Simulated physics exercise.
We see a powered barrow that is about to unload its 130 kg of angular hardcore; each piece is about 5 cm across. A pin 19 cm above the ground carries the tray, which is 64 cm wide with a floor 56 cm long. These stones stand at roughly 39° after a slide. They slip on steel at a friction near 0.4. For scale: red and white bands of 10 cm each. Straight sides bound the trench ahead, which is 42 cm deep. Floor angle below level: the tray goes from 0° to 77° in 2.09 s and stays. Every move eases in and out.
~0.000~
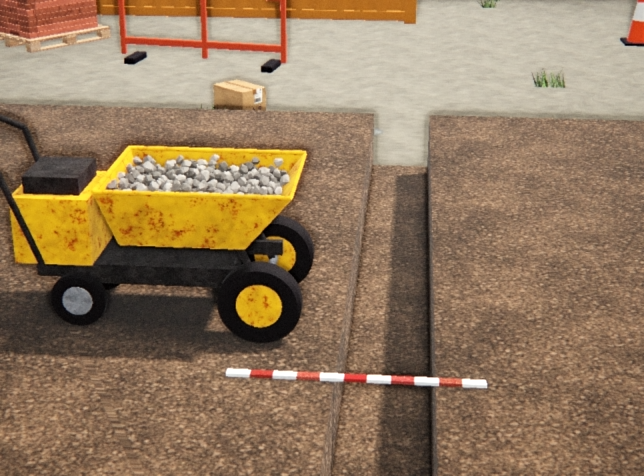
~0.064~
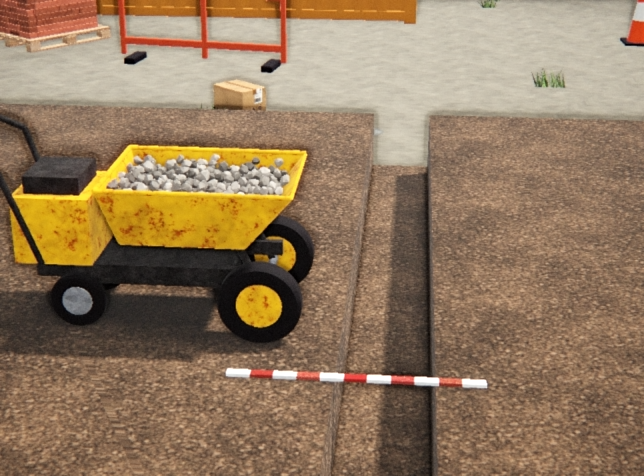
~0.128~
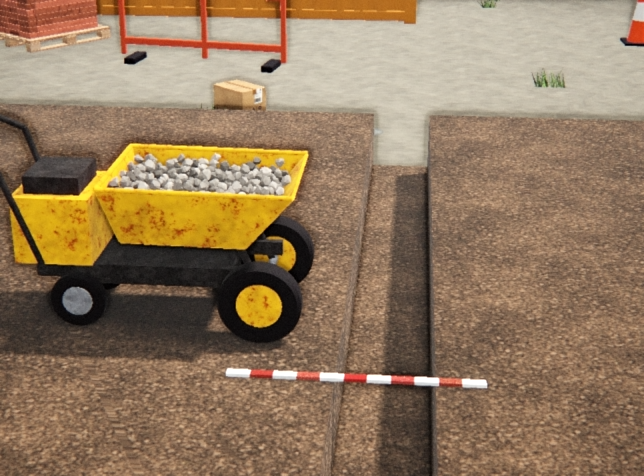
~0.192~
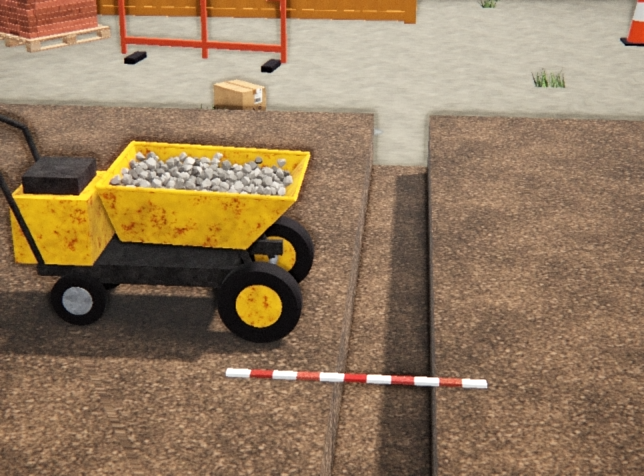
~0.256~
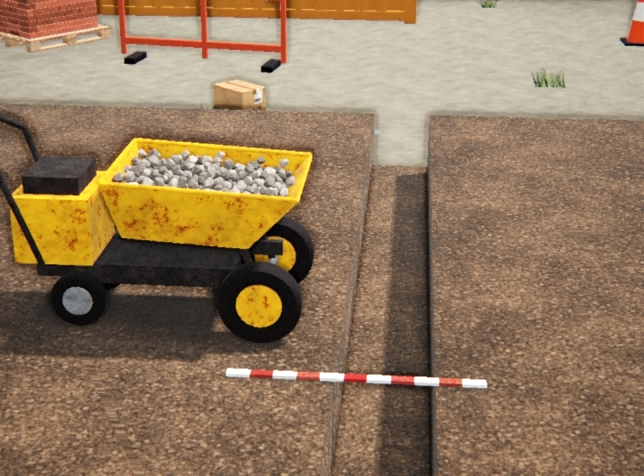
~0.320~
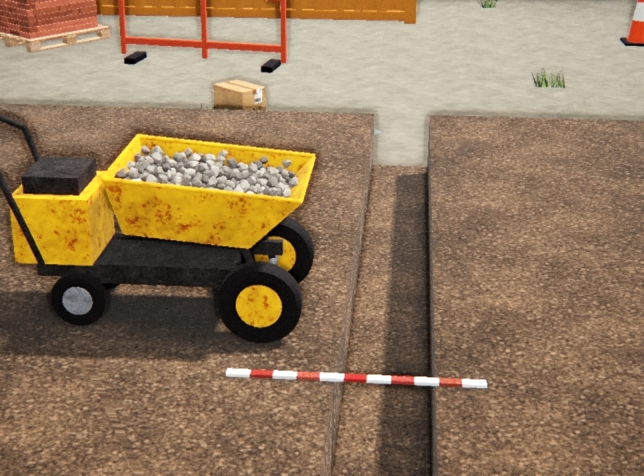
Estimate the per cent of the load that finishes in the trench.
Roughly 85 percent.
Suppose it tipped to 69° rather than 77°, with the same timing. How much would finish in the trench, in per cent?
Roughly 80% would end there.
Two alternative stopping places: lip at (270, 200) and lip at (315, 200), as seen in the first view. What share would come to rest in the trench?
From the first place around 100 per cent, from the other around 60.
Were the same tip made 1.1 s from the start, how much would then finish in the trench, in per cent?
Then roughly 75 percent.
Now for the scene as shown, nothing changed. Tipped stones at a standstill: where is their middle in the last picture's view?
The tipped stones centre close to (406, 380).
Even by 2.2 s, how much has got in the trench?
Roughly 55 percent of the load.
After 1.6 s the floor is at 65°; 99 % in the tray, 1 % in the trench; the foremost stones are at (410, 311).
After 2.2 s the floor is at 77°; 35 % in the tray, 53 % in the trench, 12 % past the trench; the foremost stones are at (523, 325).
After 2.5 s the floor is at 77°; 11 % in the tray, 75 % in the trench, 15 % past the trench; the foremost stones are at (557, 329).
After 4.5 s the floor is at 77°; 0 % in the tray, 85 % in the trench, 15 % past the trench; the foremost stones are at (557, 329).
